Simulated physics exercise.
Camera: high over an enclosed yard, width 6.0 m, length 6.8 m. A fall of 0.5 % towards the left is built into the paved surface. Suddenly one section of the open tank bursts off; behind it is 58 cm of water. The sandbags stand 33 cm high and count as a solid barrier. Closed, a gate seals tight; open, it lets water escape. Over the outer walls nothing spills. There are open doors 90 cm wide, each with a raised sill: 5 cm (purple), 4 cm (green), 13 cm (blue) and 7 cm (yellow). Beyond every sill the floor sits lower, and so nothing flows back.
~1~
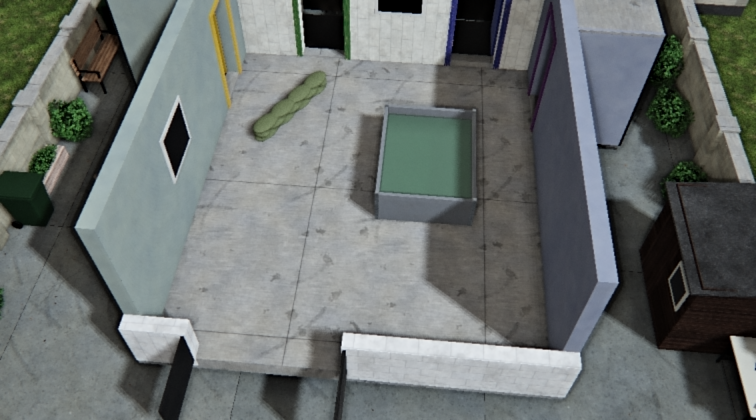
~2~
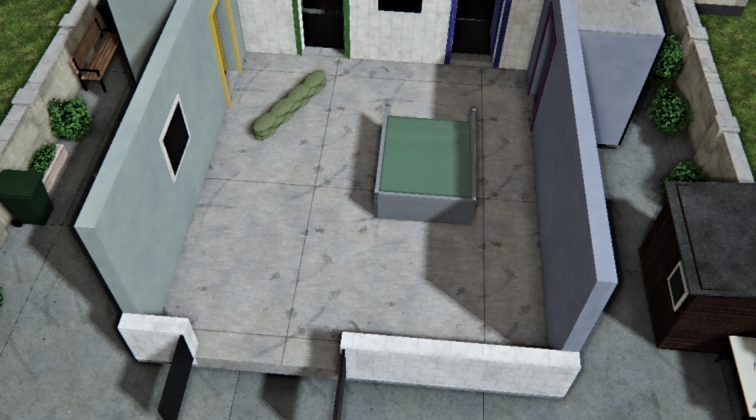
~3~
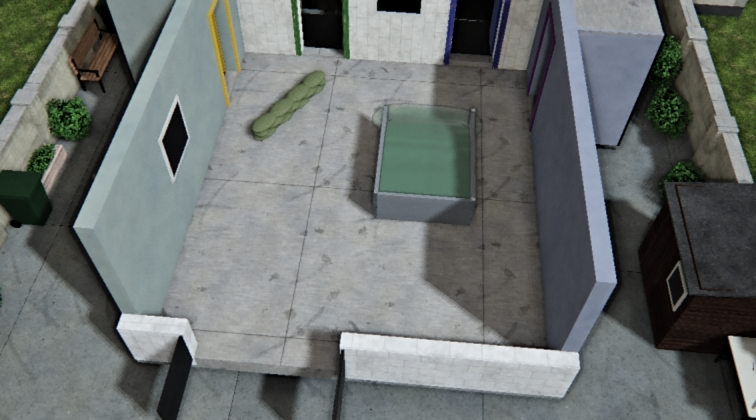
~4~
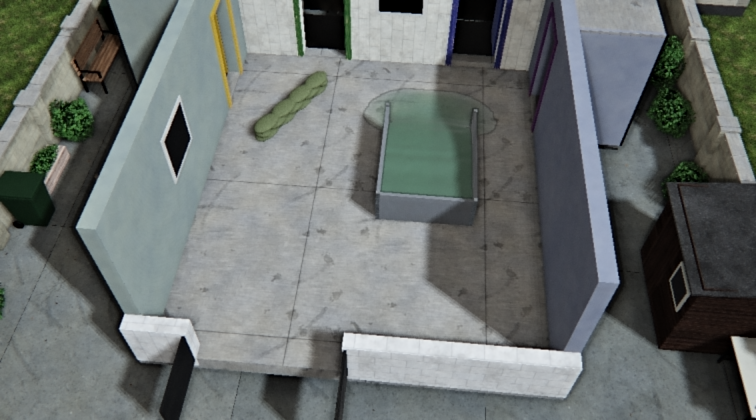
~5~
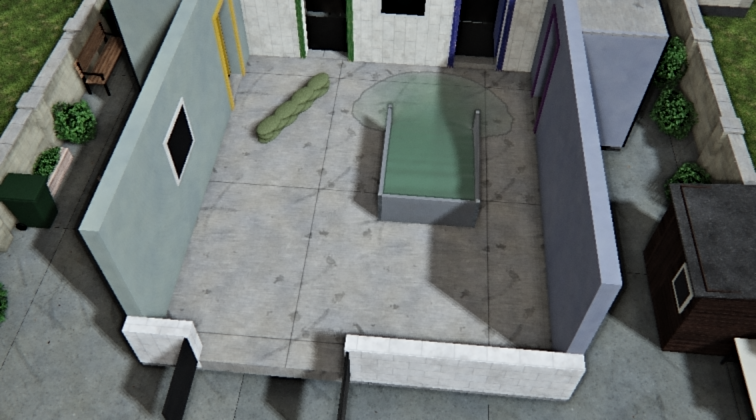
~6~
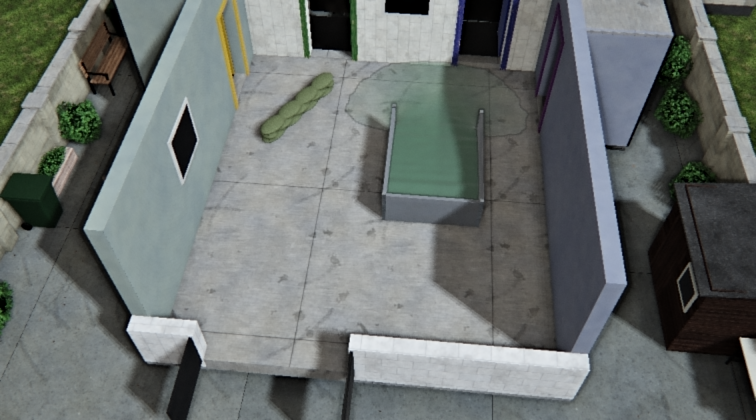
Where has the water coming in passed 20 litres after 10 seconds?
At the purple door it has passed it; at the green door it has passed it; at the blue door it has passed it; at the yellow door it has passed it.
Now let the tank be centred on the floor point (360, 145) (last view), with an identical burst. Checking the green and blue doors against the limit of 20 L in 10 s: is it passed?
Well, green ends up beyond the mark and blue ends up inside the mark.
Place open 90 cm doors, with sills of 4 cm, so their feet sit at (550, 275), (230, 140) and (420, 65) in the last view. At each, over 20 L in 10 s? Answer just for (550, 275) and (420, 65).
Well, the first is shy of the mark and the second is beyond the mark.
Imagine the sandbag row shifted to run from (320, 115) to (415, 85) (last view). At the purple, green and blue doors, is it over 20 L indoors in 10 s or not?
Then the purple door is too much, the green door is fine, and the blue door is too much.
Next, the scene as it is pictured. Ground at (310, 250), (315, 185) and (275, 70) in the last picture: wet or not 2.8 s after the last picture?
Going in order, clear, then clear, then covered.
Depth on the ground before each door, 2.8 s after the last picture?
Measured in centimetres, the purple door gives 10, the green door 8, the blue door 18 and the yellow door 14.
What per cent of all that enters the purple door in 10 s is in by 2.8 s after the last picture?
About 35 per cent.
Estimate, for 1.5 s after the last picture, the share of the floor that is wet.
Covered: Roughly 25 %.
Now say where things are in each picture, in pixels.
The first frame shows still water, 58 cm deep, in the open tank at (428, 153).
In the second frame, the front is at a hidden place, 0.8 m from the gap on the open tank's far side; 0.3 m2 of floor is under water; 58 cm left at the back of the open tank.
In the third frame, water pours out on the open tank's far side and has run 1.1 m, to (380, 113); typically 10 cm deep outside, 58 cm at the open tank's back.
In the fourth frame, water pours out on the open tank's far side and has run 1.4 m, to (381, 98); typically 8 cm deep outside, 58 cm at the open tank's back.
In the fifth frame, water pours out on the open tank's far side and has run 1.8 m, to (407, 76); typically 6 cm deep outside, 56 cm at the open tank's back.
In the sixth frame, the front is at (400, 63), 2.2 m from the gap on the open tank's far side; 5.2 m2 of floor is under water; 50 cm left at the back of the open tank.
Then, 0.7 s after the last picture water covers 20 % of the floor and is deepest (35 cm) near (431, 69); purple door 5 cm at the sill, 0 L in, green door 5 cm at the sill, 0 L in, blue door 26 cm at the sill, 25 L in, yellow door not reached.
Then, 1.5 s after the last picture water covers 25 % of the floor and is deepest (33 cm) near (527, 75); purple door 7 cm at the sill, 1 L in, green door 11 cm at the sill, 10 L in, blue door 26 cm at the sill, 81 L in, yellow door not reached.
Then, 2.8 s after the last picture water covers 35 % of the floor and is deepest (26 cm) near (262, 58); purple door 10 cm at the sill, 19 L in, green door 8 cm at the sill, 34 L in, blue door 18 cm at the sill, 138 L in, yellow door 14 cm at the sill, 15 L in.
Then, 5.3 s after the last picture water covers 65 % of the floor and is deepest (14 cm) near (547, 373); purple door 8 cm at the sill, 51 L in, green door 7 cm at the sill, 57 L in, blue door 8 cm at the sill, 149 L in, yellow door 9 cm at the sill, 44 L in.
Then, 9.3 s after the last picture water covers 90 % of the floor and is deepest (8 cm) near (163, 341); purple door 3 cm at the sill, 57 L in, green door 5 cm at the sill, 73 L in, blue door 4 cm at the sill, 149 L in, yellow door 6 cm at the sill, 50 L in.
